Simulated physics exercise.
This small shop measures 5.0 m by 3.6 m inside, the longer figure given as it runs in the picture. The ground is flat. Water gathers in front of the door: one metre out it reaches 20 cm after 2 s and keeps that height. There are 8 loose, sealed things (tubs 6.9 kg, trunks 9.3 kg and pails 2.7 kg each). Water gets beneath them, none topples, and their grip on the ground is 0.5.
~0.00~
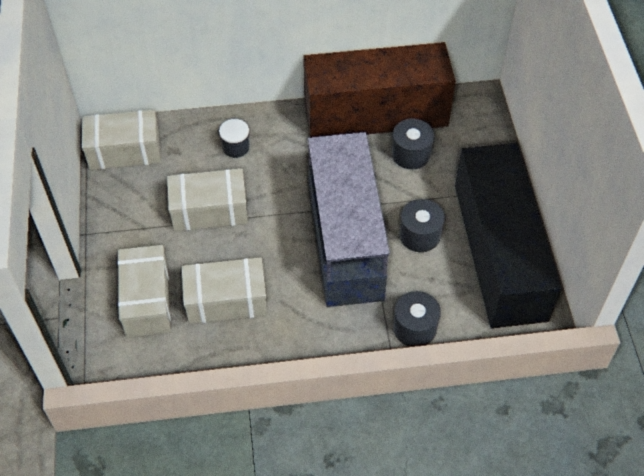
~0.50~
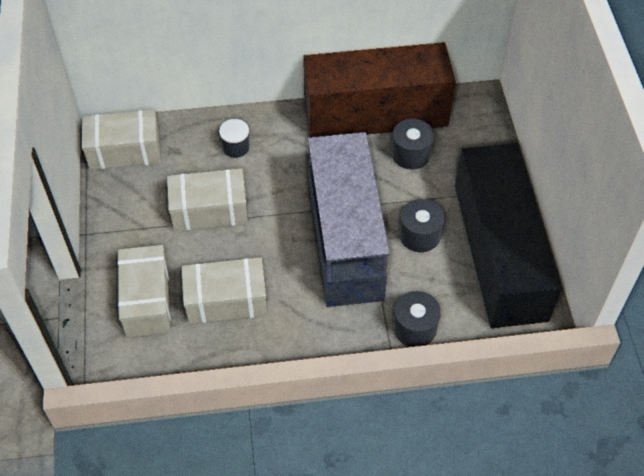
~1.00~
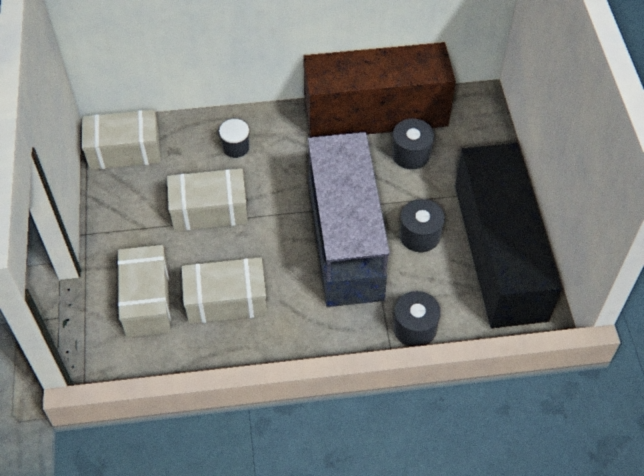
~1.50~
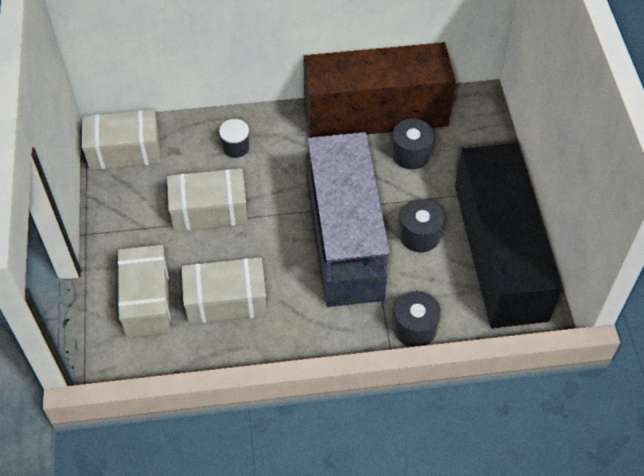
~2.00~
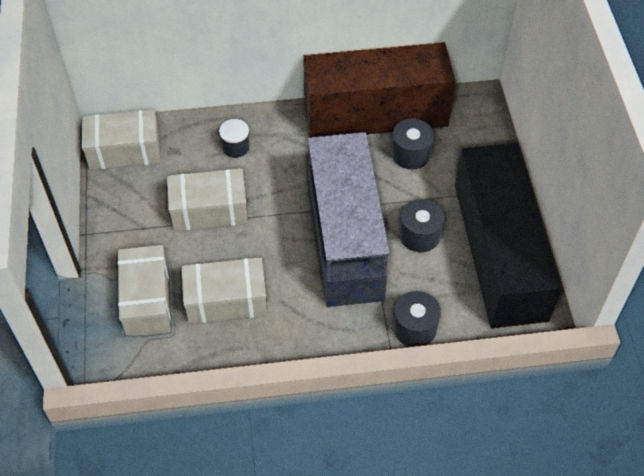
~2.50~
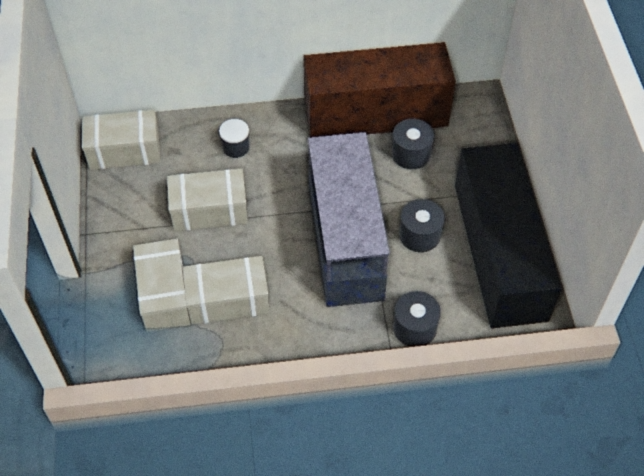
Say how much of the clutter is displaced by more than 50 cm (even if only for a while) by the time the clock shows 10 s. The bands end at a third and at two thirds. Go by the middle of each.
Share: Two thirds or above.
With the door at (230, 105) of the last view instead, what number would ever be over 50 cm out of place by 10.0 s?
Then 8.
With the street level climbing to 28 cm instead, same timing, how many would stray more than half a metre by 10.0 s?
In that case 8 of them.
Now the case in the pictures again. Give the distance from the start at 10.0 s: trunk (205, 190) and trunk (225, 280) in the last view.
In that order: 120 cm, 150 cm.
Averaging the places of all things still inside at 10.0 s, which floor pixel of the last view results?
Around (250, 182).
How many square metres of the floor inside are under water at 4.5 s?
About 9.5 m2.
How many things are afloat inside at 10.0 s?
8 of them.
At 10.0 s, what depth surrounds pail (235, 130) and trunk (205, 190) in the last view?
Roughly 11 and 8 cm.
After 3.5 s 2 of 8 are over 50 cm from their spots; 1 afloat.
After 4.5 s 4 of 8 are over 50 cm from their spots; 2 afloat.
After 7.0 s 5 of 8 are over 50 cm from their spots; 6 afloat.
After 10.0 s 8 of 8 are over 50 cm from their spots, and 8 have been at some point; 8 afloat.
